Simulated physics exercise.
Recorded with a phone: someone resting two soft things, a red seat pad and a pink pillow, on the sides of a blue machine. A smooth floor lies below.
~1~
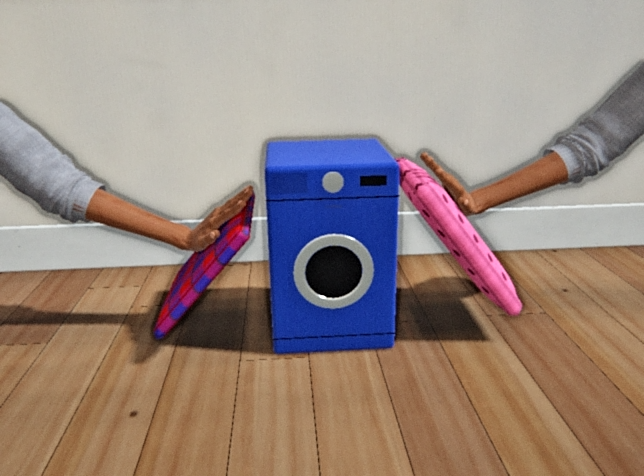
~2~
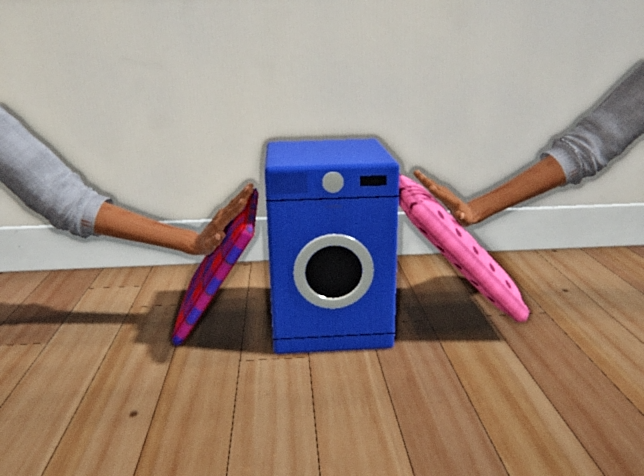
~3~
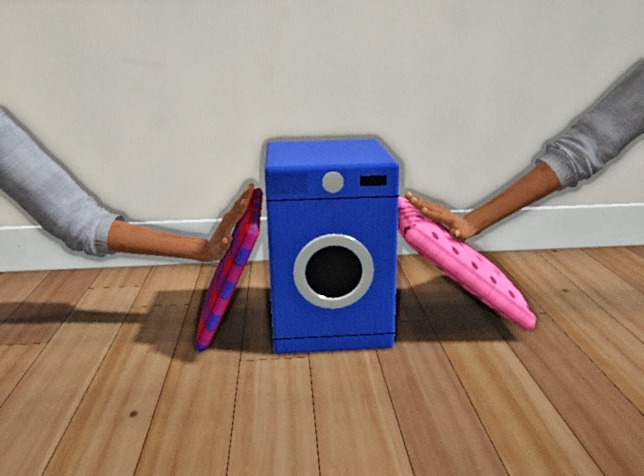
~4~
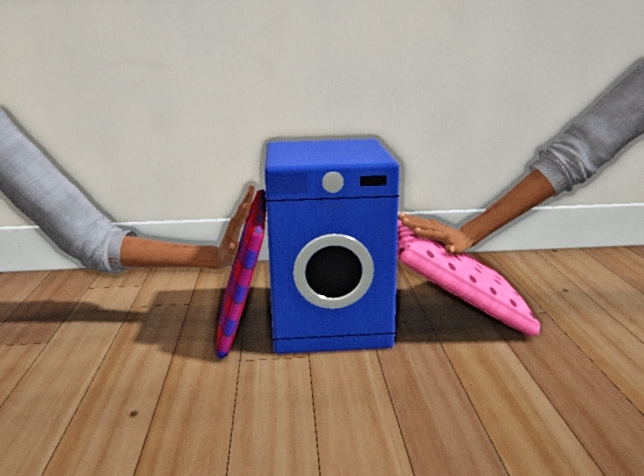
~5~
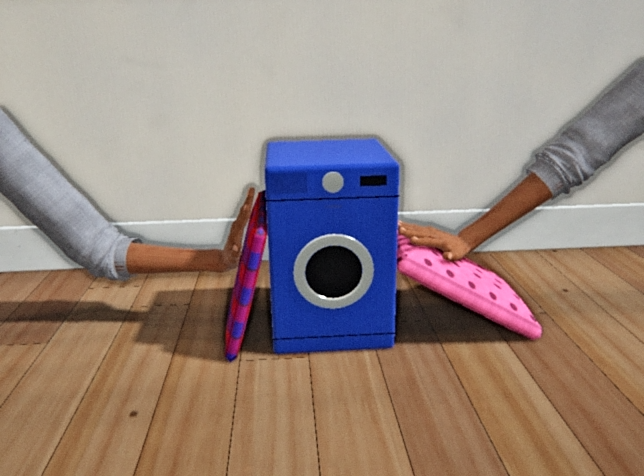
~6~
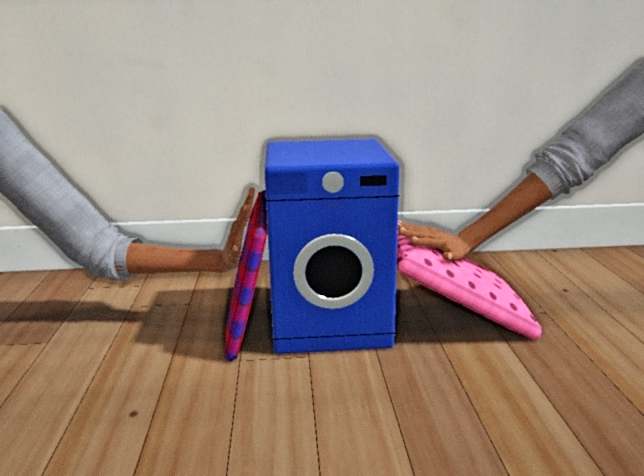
A blue front-loading machine stands on a smooth wooden floor before a pale wall, seen from the front by a still camera. A red seat pad with blue patches leans on its left side and a pink spotted pillow on its right, each touched by a grey-sleeved arm's hand. The pad's foot slides inward until nearly upright, while the pillow sinks to a low slant, then both barely move.
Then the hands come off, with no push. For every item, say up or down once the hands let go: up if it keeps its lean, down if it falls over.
Red seat pad: Up, pink pillow: Down.
Then, 0.28 s later than the last view, seat pad against the side near (249, 270); pillow flat on the floor near (466, 304).
Finally, seat pad against the side near (249, 270); pillow flat on the floor near (466, 304). The red seat pad keeps leaning and the pink pillow slumps to the floor.
